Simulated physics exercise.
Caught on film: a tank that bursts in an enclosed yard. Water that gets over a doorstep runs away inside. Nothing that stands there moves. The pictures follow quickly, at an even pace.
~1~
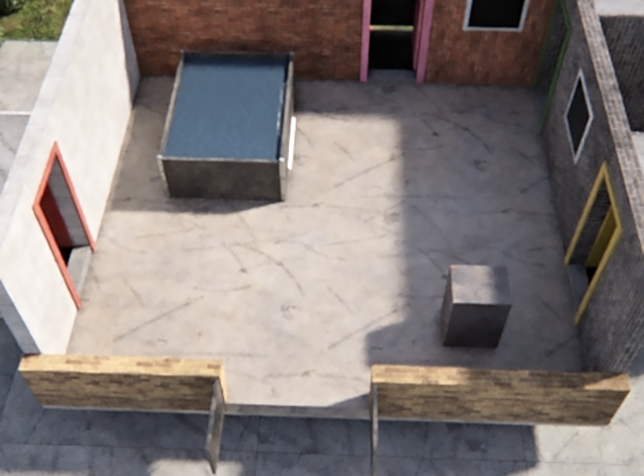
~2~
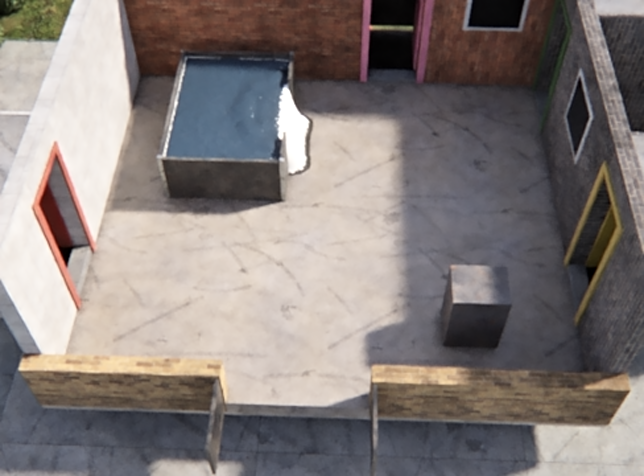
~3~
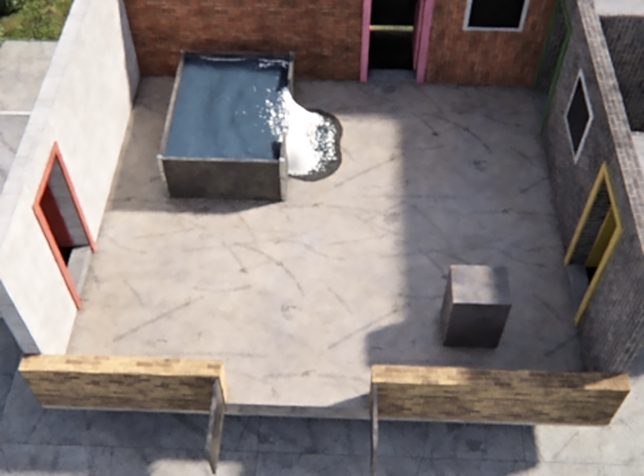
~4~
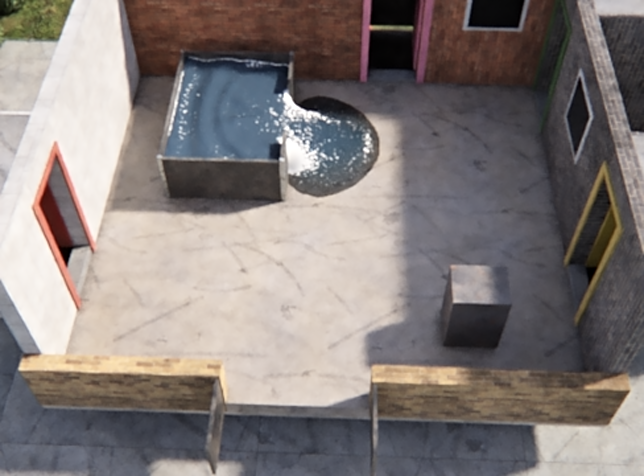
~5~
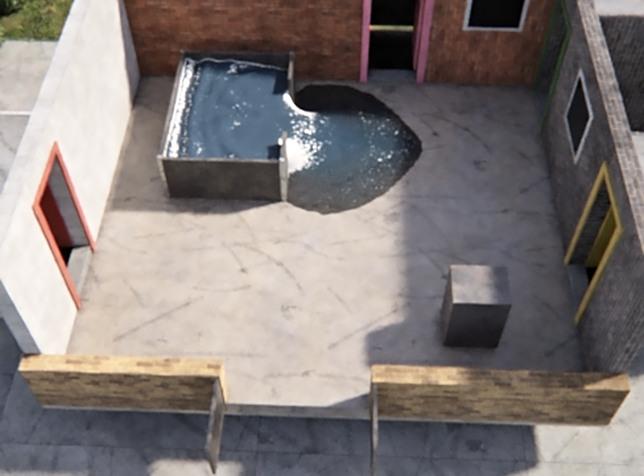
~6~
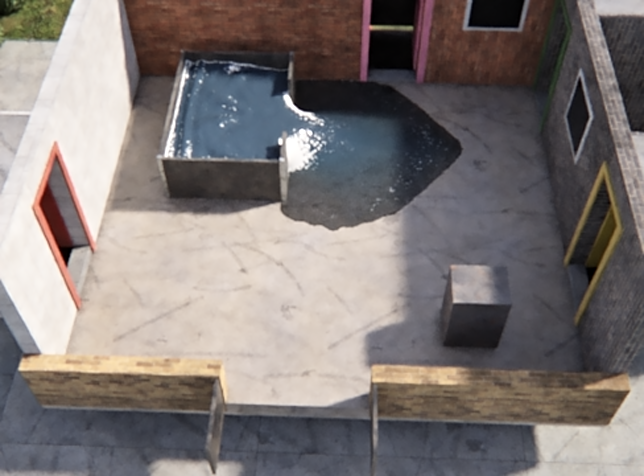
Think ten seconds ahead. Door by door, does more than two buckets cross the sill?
The pink door takes more than that; the yellow door takes more than that; the green door takes more than that; the red door stays under that.
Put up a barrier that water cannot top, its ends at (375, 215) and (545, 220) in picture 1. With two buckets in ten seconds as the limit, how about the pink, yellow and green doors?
My reading: The pink door takes more, the yellow door stays under, the green door is over.
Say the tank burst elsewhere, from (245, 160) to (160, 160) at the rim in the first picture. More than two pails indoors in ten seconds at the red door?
Red floods.
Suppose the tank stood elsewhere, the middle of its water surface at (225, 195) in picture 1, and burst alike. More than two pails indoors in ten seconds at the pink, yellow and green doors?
Then: The pink door keeps below it, the yellow door takes more, the green door floods.
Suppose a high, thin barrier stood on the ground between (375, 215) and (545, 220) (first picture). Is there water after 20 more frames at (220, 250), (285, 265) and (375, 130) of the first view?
In that order: Not flooded, clear, flooded.
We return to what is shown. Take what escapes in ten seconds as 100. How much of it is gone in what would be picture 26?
Close to 50 %.
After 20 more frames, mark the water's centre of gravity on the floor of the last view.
I would point to (362, 169).
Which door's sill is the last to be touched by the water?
That is the red-painted one.
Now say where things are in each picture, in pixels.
In the first picture, still water in the tank at (230, 107).
In the second picture, water pours out at (287, 130) and has run to (302, 118).
In the third picture, the front is at (333, 121), out from the gap at (287, 132).
In the fourth picture, water pours out at (287, 133) and has run to (371, 132).
In the fifth picture, water pours out at (287, 132) and has run to (417, 146).
In the sixth picture, the front is at (456, 147), out from the gap at (287, 132).
A moment on, water covers 35 % of the floor; the pink door under two buckets in, the yellow door not reached, the green door under two buckets in, the red door not reached.
Next, water covers 45 % of the floor; the pink door over two buckets in, the yellow door wet at the sill, nothing in, the green door far over two buckets in, the red door not reached.
Then, water covers 50 % of the floor; the pink door over two buckets in, the yellow door under two buckets in, the green door far over two buckets in, the red door not reached.
Later, water covers 70 % of the floor; the pink door over two buckets in, the yellow door under two buckets in, the green door far over two buckets in, the red door not reached.
In the end, water covers 90 % of the floor; the pink door over two buckets in, the yellow door over two buckets in, the green door far over two buckets in, the red door wet at the sill, nothing in.
